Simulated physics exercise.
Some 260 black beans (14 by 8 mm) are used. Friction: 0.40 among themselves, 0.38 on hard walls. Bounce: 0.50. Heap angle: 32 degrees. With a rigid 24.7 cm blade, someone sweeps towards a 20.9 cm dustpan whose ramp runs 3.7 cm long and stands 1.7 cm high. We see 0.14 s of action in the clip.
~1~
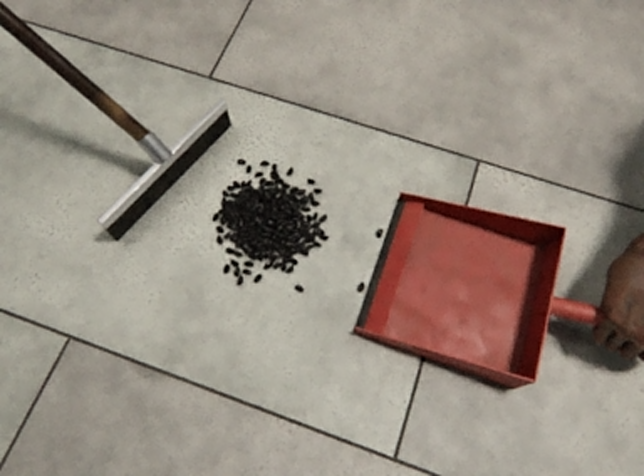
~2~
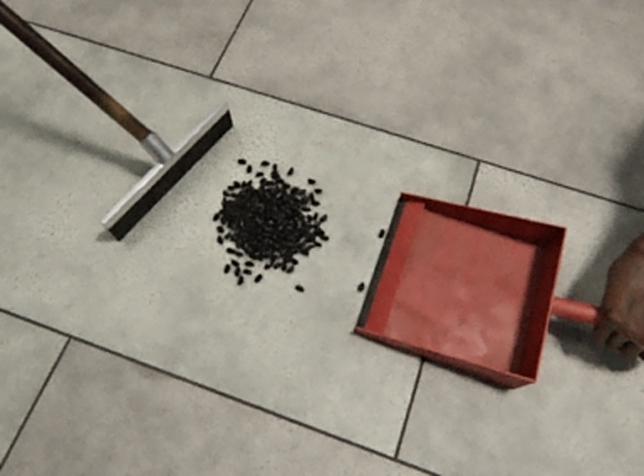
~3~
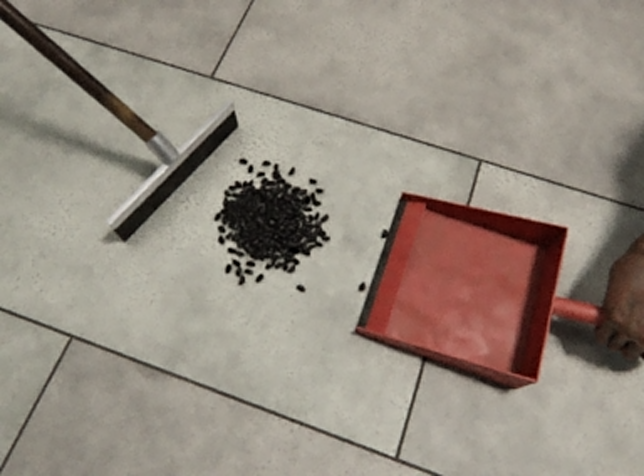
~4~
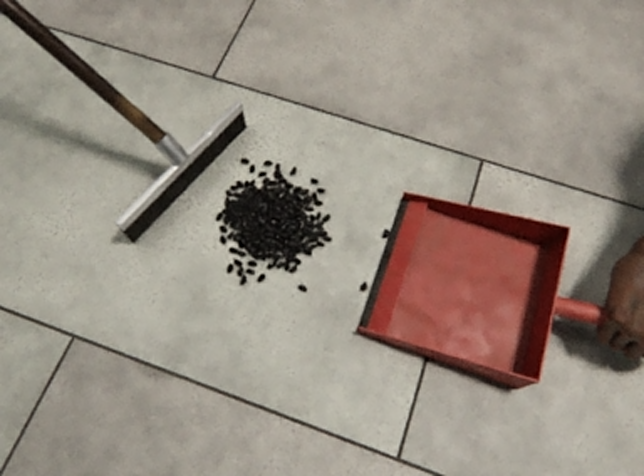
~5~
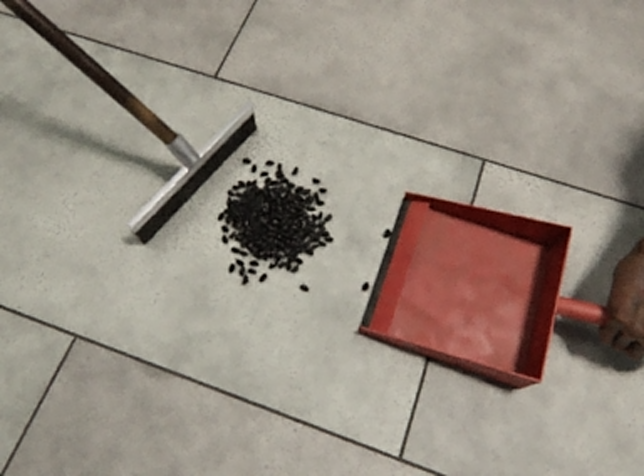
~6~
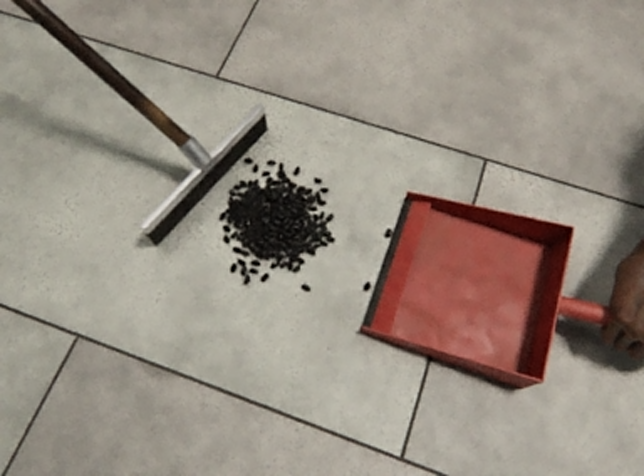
On a gray tiled floor, a wooden-handled blade slid slowly rightward toward a loose heap of small black beans, which barely changed, while a hand at the right held a red dustpan nearly still.
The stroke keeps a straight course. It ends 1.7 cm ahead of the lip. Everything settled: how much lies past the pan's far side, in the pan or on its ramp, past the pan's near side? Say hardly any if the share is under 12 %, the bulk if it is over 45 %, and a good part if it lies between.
Past the pan's far side - hardly any, in the pan or on its ramp - hardly any, past the pan's near side - hardly any.
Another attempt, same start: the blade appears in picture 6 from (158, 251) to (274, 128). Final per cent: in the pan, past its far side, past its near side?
Per cent by place - pan 20, far side 5, near side 20.
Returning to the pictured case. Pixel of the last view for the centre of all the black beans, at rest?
Approximately (360, 254) in the last picture.
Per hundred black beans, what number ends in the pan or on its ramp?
Estimate: Close to 5 %.
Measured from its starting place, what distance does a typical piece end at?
Roughly 14 centimetres.
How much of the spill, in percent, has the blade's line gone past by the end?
I'd say close to 10 per cent.
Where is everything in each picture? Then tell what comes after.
The first picture shows blade from (105, 224) to (223, 106), moved 0.0 cm, 0 of the pieces shifted so far; middle of the pieces at (272, 218); pan at (466, 293).
The second picture shows blade from (107, 224) to (225, 106), moved 0.2 cm, 0 of the pieces shifted so far; middle of the pieces at (272, 218).
The third picture shows blade from (113, 225) to (231, 107), moved 0.8 cm, 1 of the pieces shifted so far; middle of the pieces at (274, 218).
The fourth picture shows blade from (122, 226) to (239, 108), moved 1.9 cm, 1 of the pieces shifted so far; middle of the pieces at (275, 218).
The fifth picture shows blade from (134, 227) to (250, 109), moved 3.3 cm, 1 of the pieces shifted so far; middle of the pieces at (277, 218).
The sixth picture shows blade from (146, 229) to (262, 110), moved 4.7 cm, 1 of the pieces shifted so far; middle of the pieces at (279, 218); pan at (474, 292).
Then, 0.23 s after the last picture, middle of the blade 16 cm from the lip; 0 % over the lip, far side 0 %, near side 0 %.
Then, 0.37 s after the last picture, middle of the blade 9 cm from the lip; 0 % over the lip, far side 0 %, near side 0 %.
Then, 0.65 s after the last picture, middle of the blade 5 cm from the lip; 5 % over the lip, far side 5 %, near side 5 %.
In the end, far side 5 %, pan 5 %, near side 5 %, in front of the lip or behind the blade 85 %.
